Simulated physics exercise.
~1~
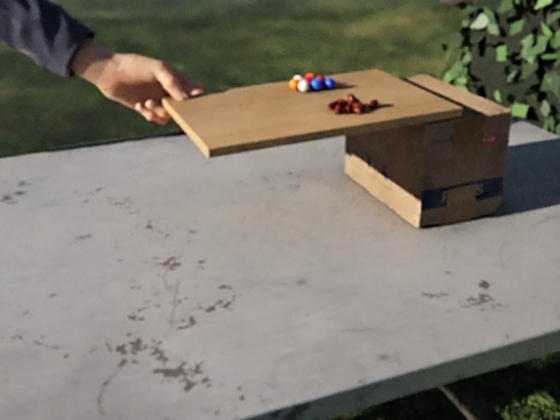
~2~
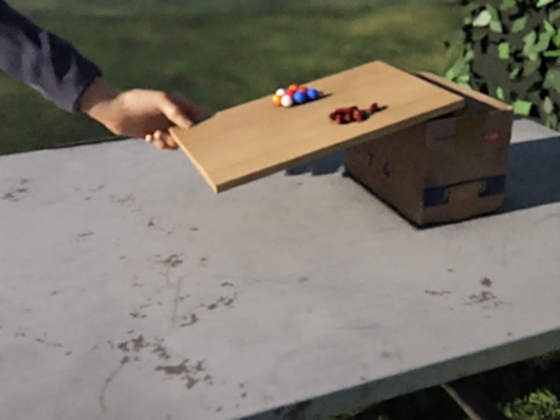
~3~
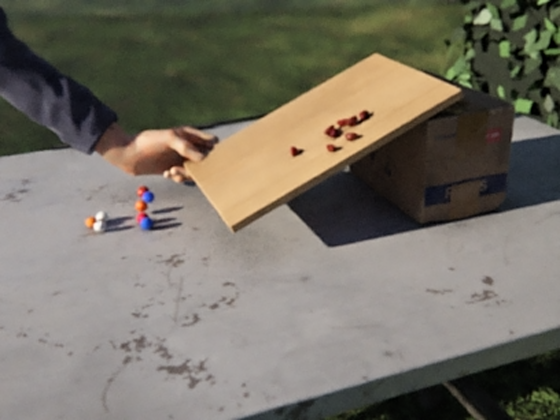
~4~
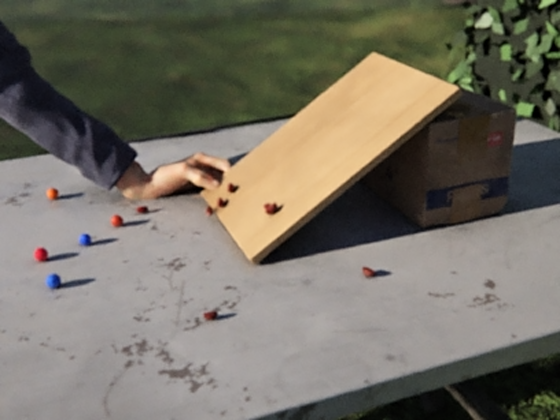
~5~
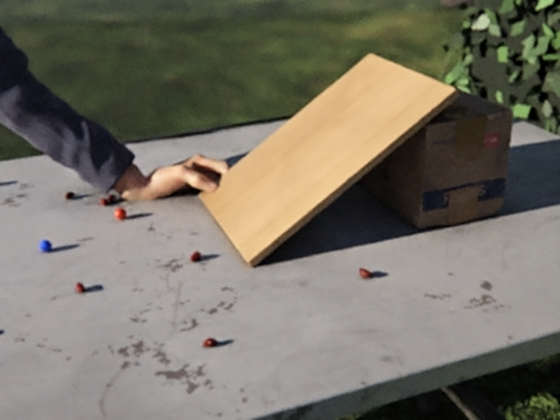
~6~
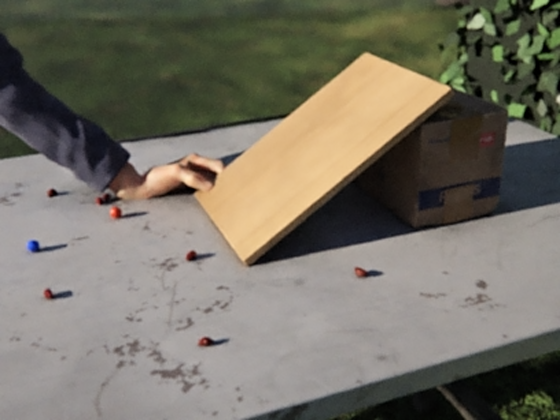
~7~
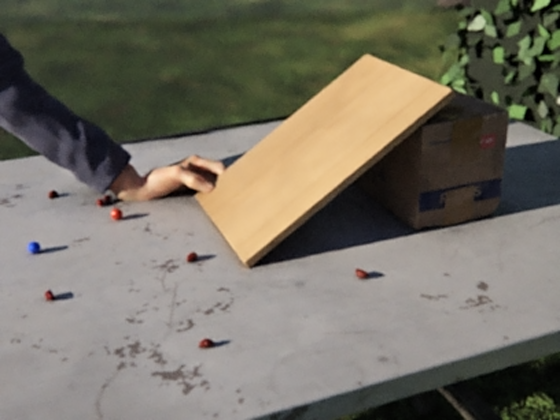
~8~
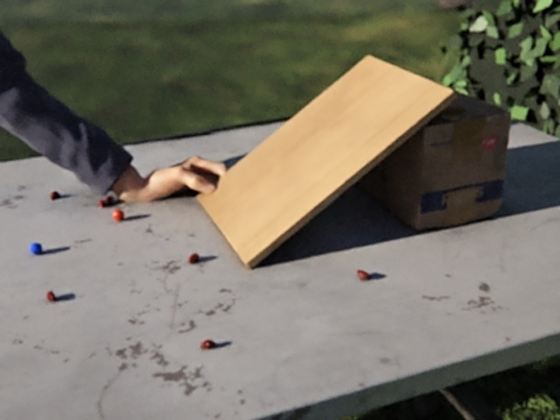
A wooden board, one end held by a hand at the left and the other resting on a cardboard box, carries a cluster of colourful little balls at the back and a heap of small dark red pieces in front. The hand lowers its end, and the board tilts while both groups stay on. As the slope steepens, the balls roll off to the left across the grey table, while the red pieces begin to slide. The board's low end reaches the table, and the red pieces tumble off and scatter nearby. Finally everything lies still, the balls having travelled farther, with several gone from the table.
